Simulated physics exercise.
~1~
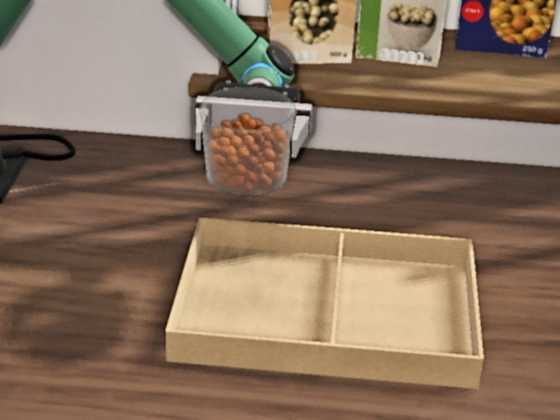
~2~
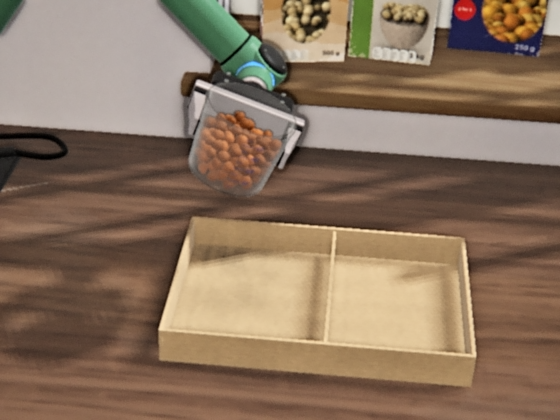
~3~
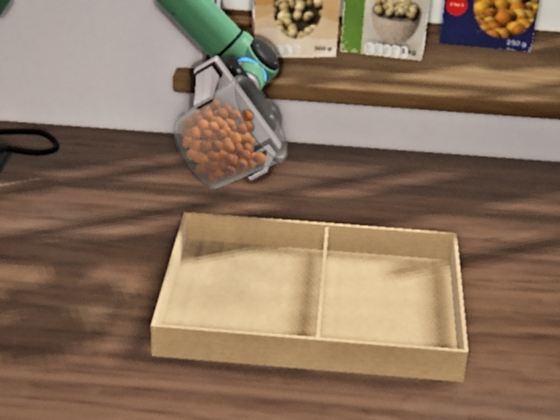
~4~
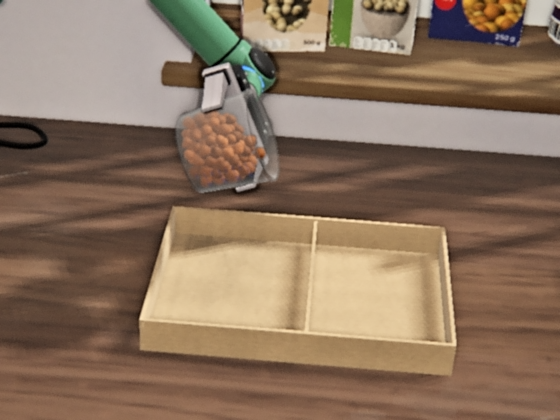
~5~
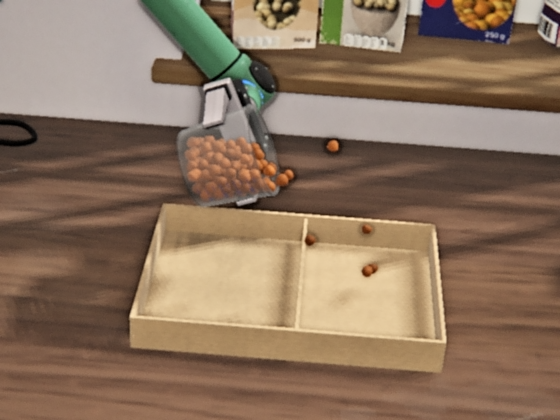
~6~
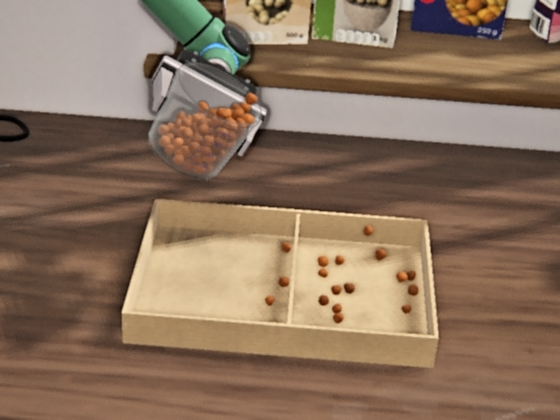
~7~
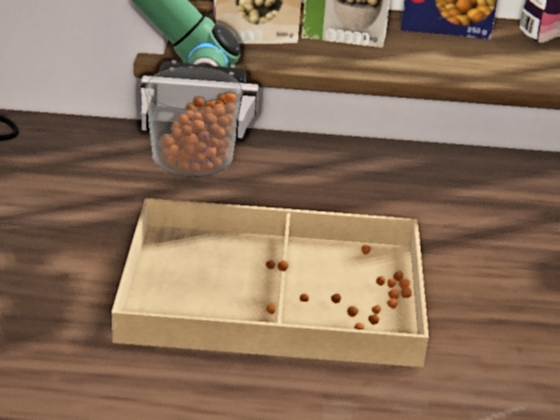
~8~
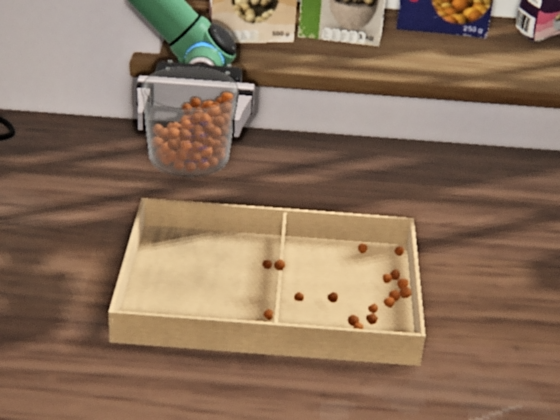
Green robot arm tipping a clear tumbler of hazelnuts, spilling a few into a divided wooden tray, then righting it still mostly full.
